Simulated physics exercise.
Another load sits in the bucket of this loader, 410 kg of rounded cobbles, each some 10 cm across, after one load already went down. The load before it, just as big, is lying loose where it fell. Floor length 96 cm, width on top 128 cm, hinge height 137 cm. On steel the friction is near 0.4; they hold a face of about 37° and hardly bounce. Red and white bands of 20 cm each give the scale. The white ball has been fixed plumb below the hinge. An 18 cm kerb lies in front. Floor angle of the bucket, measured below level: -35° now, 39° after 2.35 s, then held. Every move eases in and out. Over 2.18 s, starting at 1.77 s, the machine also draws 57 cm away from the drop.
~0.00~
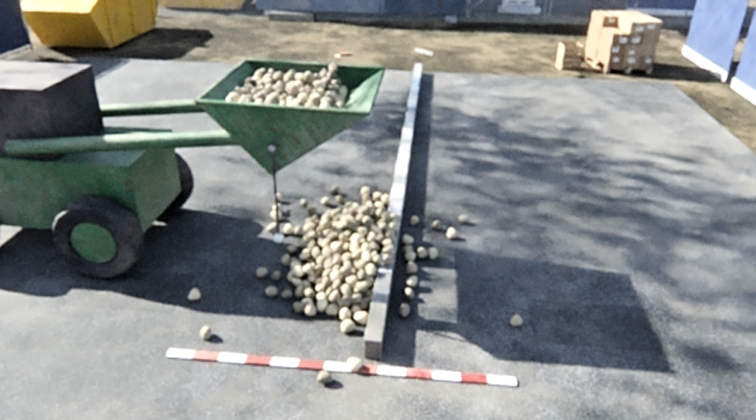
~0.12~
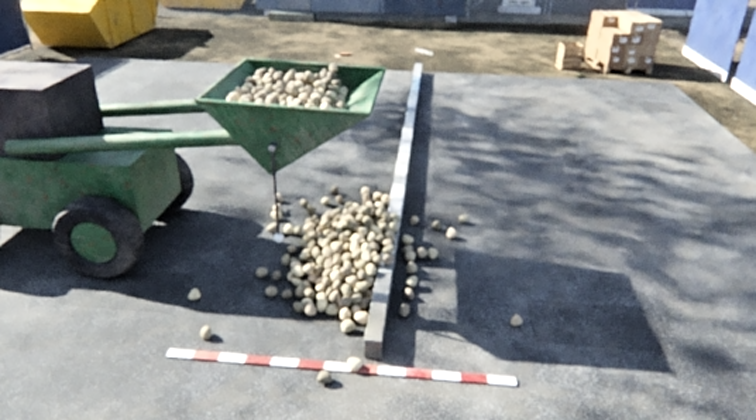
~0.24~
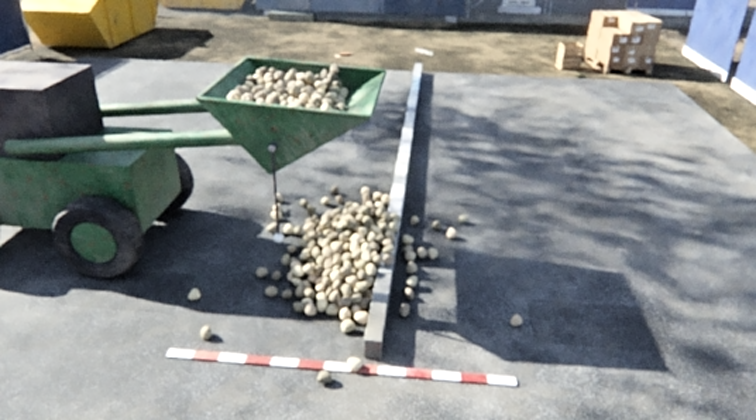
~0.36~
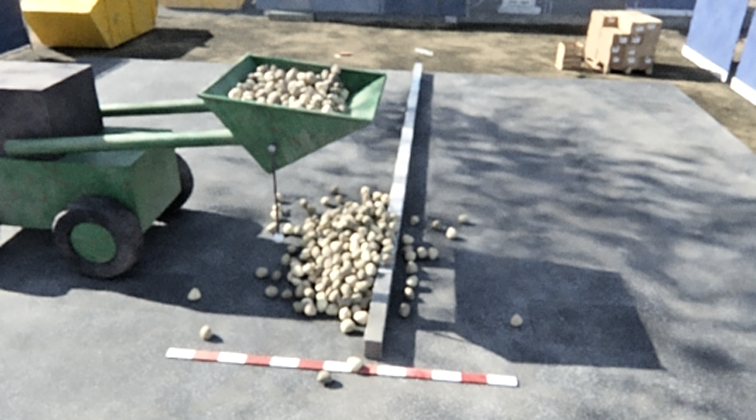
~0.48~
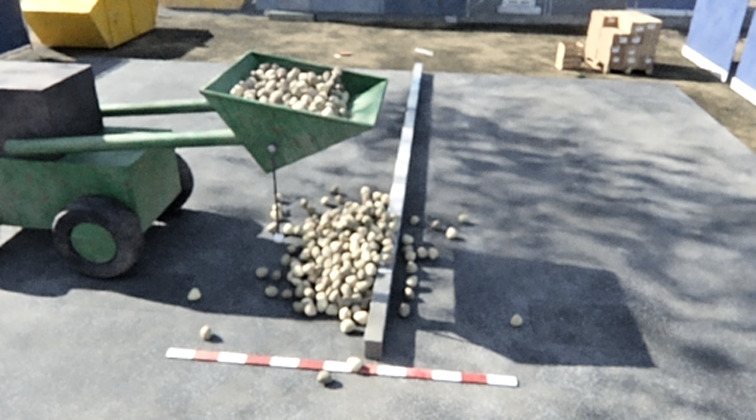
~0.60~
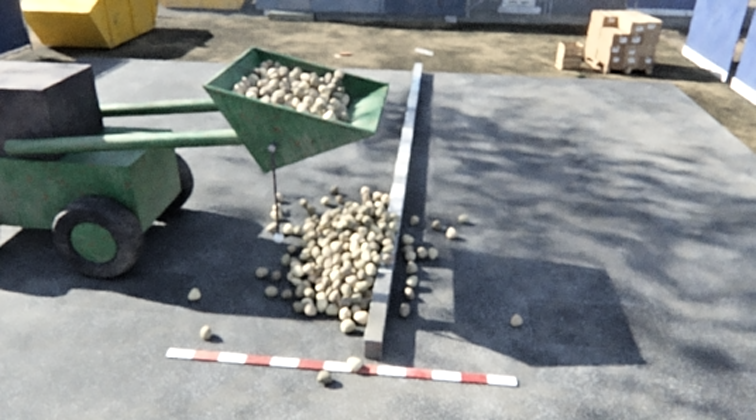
A paved yard in patchy sunlight is seen from above, with a yellow container at the upper left and stacked boxes at the upper right. A green loader on the left holds a bucket of pale round stones above a loose heap of them against a long grey kerb, behind a red and white striped bar. The bucket slowly tilts, its right lip lowering slightly, while the heap stays still.
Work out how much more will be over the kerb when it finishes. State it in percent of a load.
Around 54 out of 100.
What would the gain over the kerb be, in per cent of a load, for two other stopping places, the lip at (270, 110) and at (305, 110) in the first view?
Close to 0 per cent, followed by close to 0 per cent.
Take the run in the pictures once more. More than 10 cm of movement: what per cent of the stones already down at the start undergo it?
Estimate: 10 %, roughly.
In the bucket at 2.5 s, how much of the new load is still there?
It keeps some 10 percent of its load.
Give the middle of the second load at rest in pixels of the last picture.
Near (401, 249).
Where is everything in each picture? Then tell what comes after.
In the first picture, the bucket is at -35°, its lip at (369, 113); the top of the load is at (311, 79). The earlier load is highest near (374, 220), 28 cm above ground level, 96 % on this side of the kerb, 4 % over the kerb.
In the second picture, the bucket is at -34°, its lip at (370, 114); the top of the load is at (302, 79); the stones move at 0.0 m/s on average.
In the third picture, the bucket is at -33°, its lip at (371, 117); the top of the load is at (292, 79); the stones move at 0.1 m/s on average.
In the fourth picture, the bucket is at -30°, its lip at (372, 121); the top of the load is at (279, 78); the stones move at 0.1 m/s on average.
In the fifth picture, lip at (374, 127), floor tilted -27°, highest stones at (265, 76); the stones move at 0.1 m/s on average.
In the sixth picture, lip at (375, 134), floor tilted -23°, highest stones at (264, 74); the stones move at 0.1 m/s on average.
After 1.8 s the floor is at 27°; in per cent of one load, 94 in the bucket, 101 on this side of the kerb, 4 over the kerb; the foremost stones are at (443, 254).
After 2.5 s the floor is at 39°; in per cent of one load, 10 in the bucket, 150 on this side of the kerb, 40 over the kerb; the foremost stones are at (476, 254).
After 4.4 s the floor is at 39°; in per cent of one load, 0 in the bucket, 141 on this side of the kerb, 59 over the kerb; the foremost stones are at (550, 252).
After 7.2 s the floor is at 39°; in per cent of one load, 0 in the bucket, 141 on this side of the kerb, 59 over the kerb; the foremost stones are at (550, 252). Net gain over the kerb, 54.
